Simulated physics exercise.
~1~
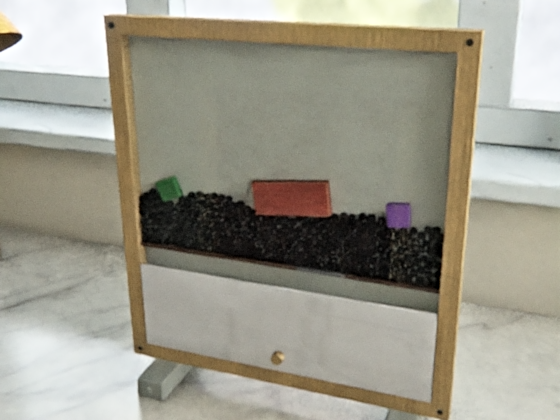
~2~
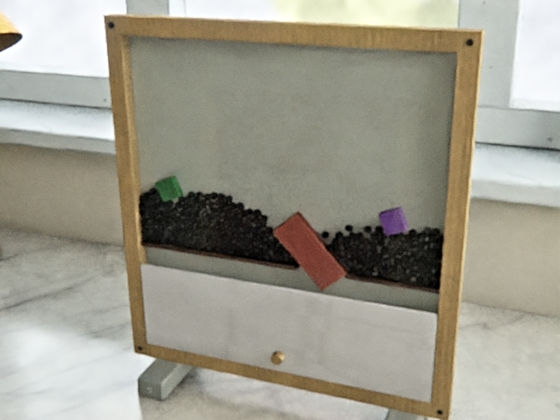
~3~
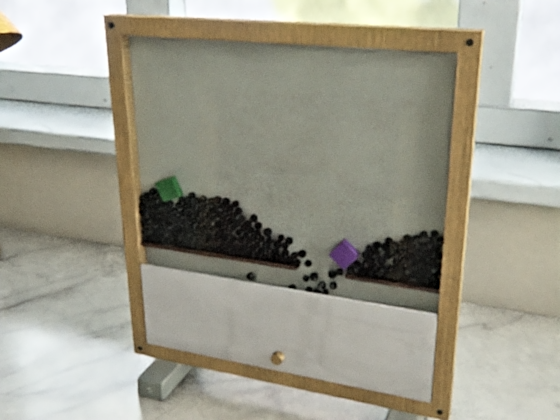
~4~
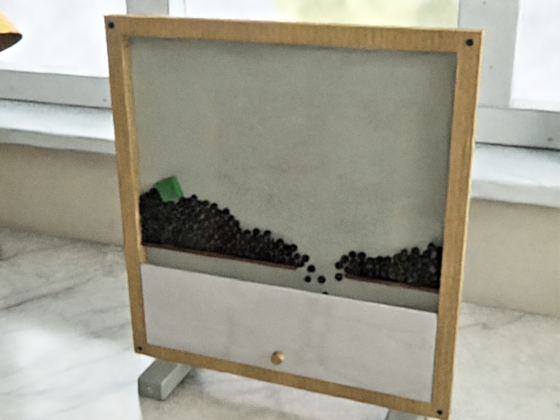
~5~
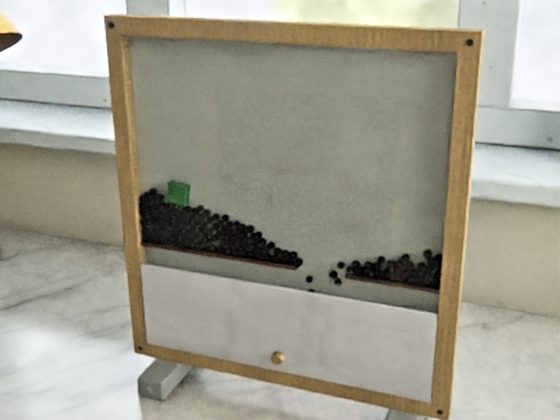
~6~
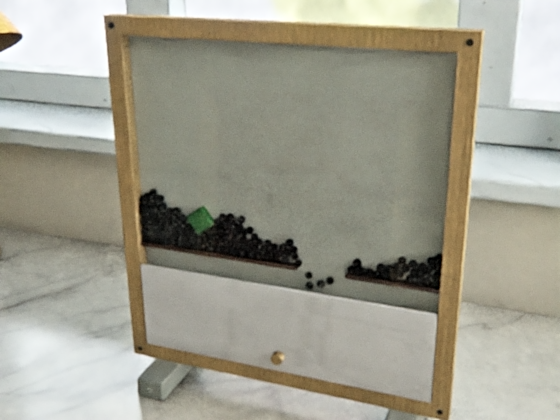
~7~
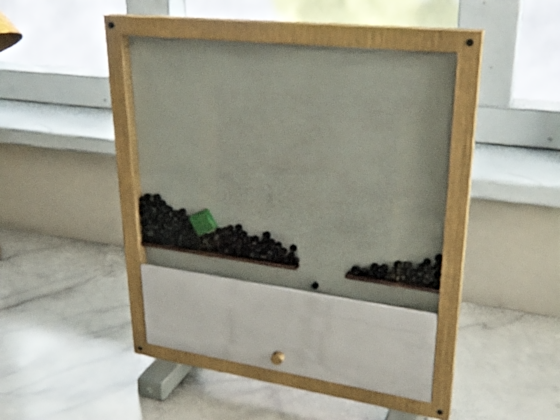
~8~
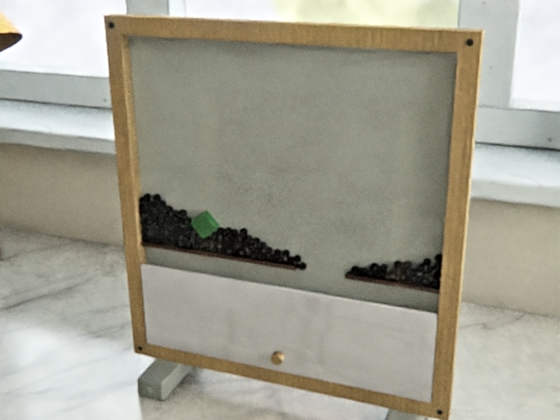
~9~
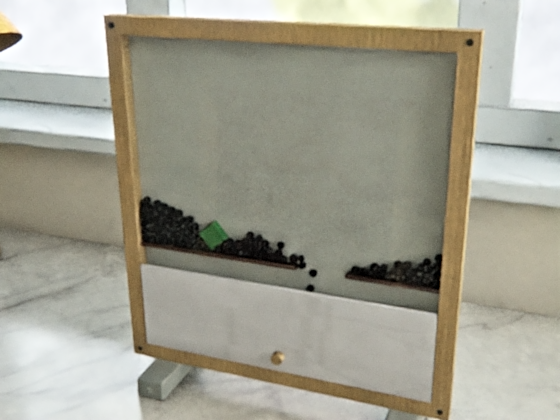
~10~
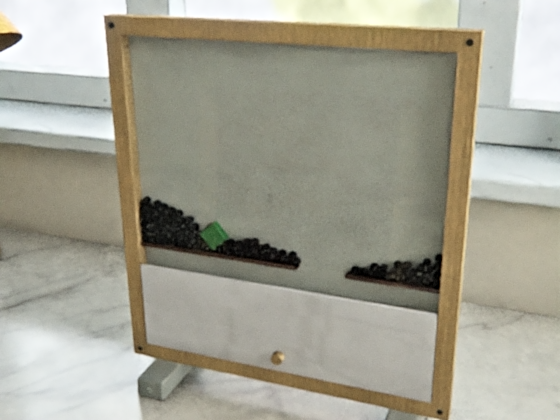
On a pale marble surface by a bright window, seen from the front and slightly to one side, stands a flat wood-framed box with a clear front. Black beads fill its middle above a white lower panel, with a green block at left, a larger red block in the centre and a purple block at right. The red block tips and drops through a gap in the floor as beads pour after it. The purple block tumbles leftward and falls through too. The green block tilts and slides down the shrinking left heap, finally resting tilted among the remaining beads.
